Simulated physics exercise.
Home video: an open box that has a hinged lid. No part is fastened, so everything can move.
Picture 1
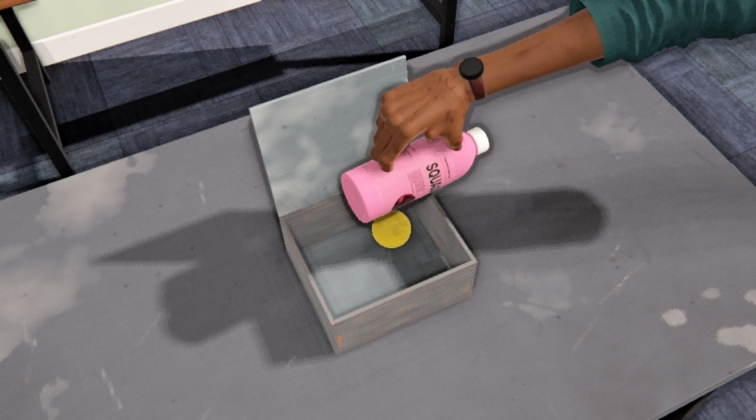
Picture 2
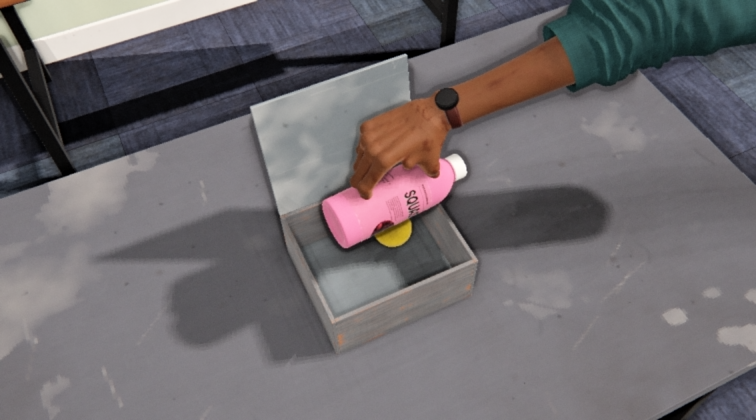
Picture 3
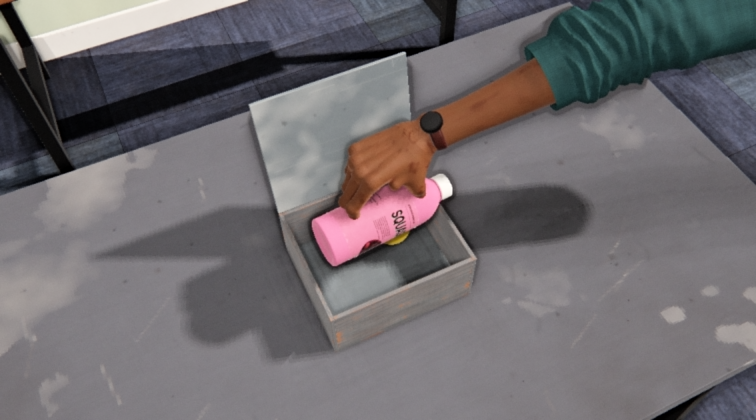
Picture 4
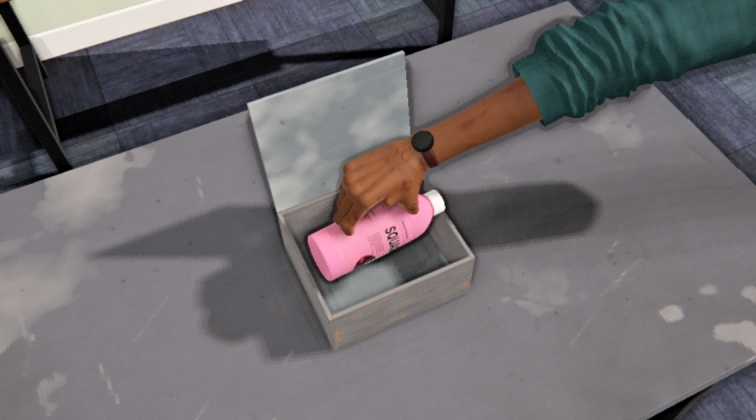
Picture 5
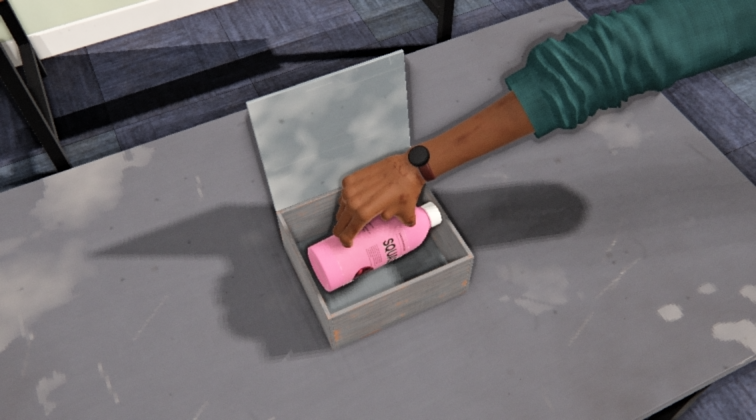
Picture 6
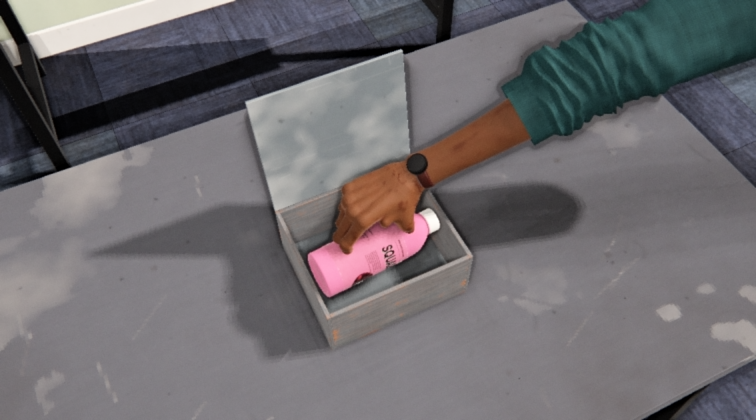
A hand lowers a pink bottle into an open gray box holding a yellow lemon.
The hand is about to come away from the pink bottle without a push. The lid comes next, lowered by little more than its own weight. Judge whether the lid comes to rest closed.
It does.
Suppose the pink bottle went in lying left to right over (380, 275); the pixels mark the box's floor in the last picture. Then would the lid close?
Put it in like that and the lid gets all the way down.
Then, 1.20 s after the last picture, lid starting down; pink bottle rolled about its own width near (378, 271).
Then, 1.80 s after the last picture, lid 38° above the rim; pink bottle rolled about its own width near (379, 272).
At rest, lid shut; moved from the start, pink bottle; yellow lemon in place. Seen from the same camera at the end, pink bottle near (380, 272).
